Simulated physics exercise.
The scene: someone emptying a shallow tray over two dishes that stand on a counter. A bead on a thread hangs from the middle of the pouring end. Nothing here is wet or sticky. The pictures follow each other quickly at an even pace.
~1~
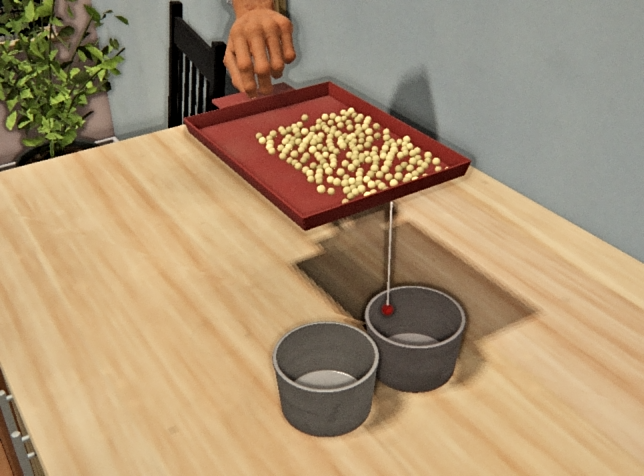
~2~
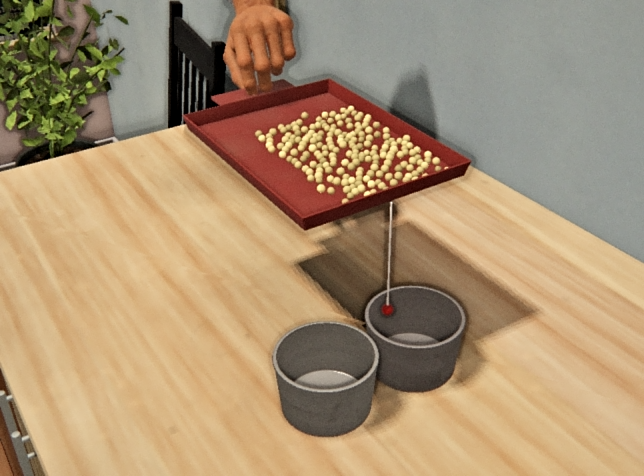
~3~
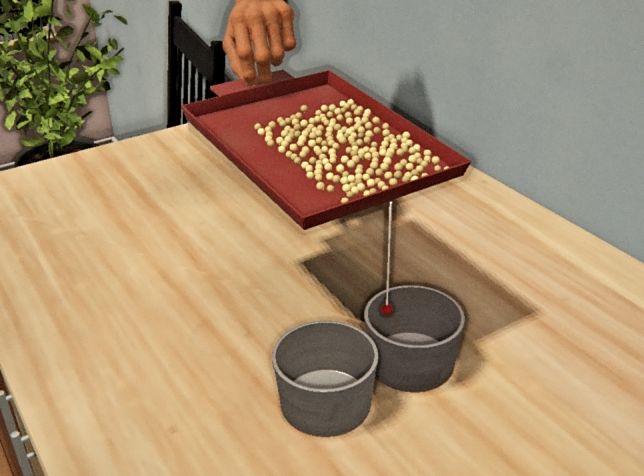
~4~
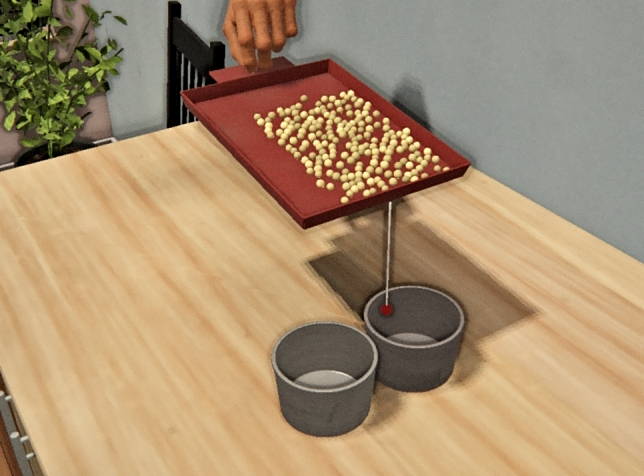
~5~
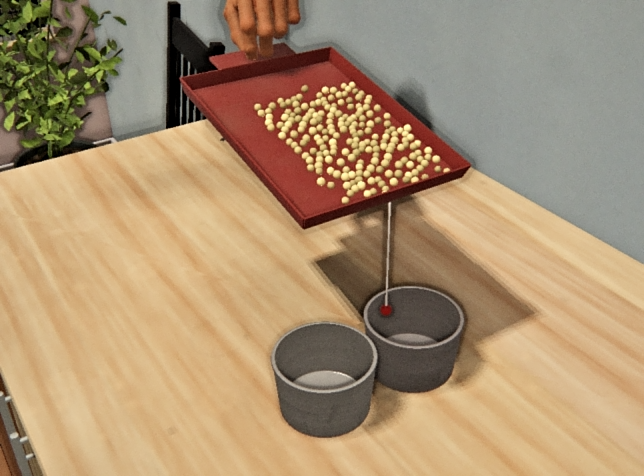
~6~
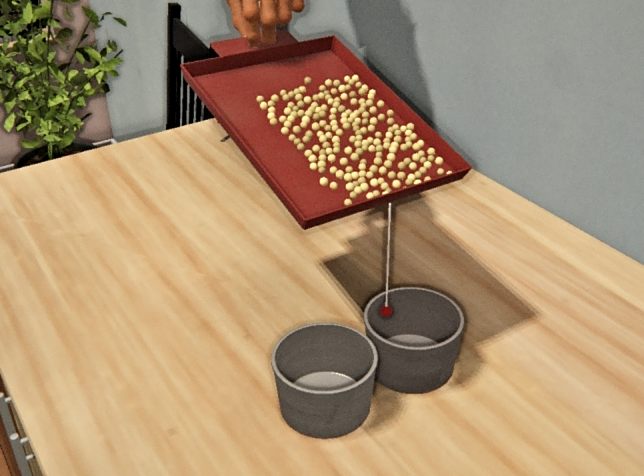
A hand grips the far end of a shallow red tray of pale, round soya beans above a light wooden counter, seen from above at an angle. Two dark grey dishes stand below, with a red bead hanging on a thread over the right one, and a leafy plant and black chair behind. The hand gradually raises its end, steepening the tray, while the beans barely shift and the camera stays still.
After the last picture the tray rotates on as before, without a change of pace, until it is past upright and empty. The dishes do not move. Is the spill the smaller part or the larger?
Together they catch less than half.
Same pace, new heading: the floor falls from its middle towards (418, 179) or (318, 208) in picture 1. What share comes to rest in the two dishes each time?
Near 30 % and 90 %.
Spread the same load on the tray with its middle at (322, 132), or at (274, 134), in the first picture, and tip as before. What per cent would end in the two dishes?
The first gives 40 %, the second 40 %.
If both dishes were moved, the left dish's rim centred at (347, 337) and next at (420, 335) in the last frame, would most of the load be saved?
The first try: Less than half. The second: Most of it.
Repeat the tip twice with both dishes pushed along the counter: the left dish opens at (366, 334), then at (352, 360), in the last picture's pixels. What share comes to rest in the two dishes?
Near 50 % and 80 %.
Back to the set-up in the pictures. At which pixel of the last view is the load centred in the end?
Around (450, 387).
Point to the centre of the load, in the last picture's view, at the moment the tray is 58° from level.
At about (407, 163).
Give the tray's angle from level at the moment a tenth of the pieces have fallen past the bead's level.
At some 90 degrees.
Just after the last frame, tray tipped steeply; almost all on the tray; just a few in the air.
A moment on, tray tipped right over; roughly a third on the tray; about a tenth in the right dish; roughly a quarter outside both; roughly a third in the air.
Further on, tray tipped past a quarter turn; just a few in the left dish; roughly a third in the right dish; roughly two thirds outside both.
When it is over, tray tipped past a quarter turn; just a few in the left dish; roughly a third in the right dish; roughly two thirds outside both.
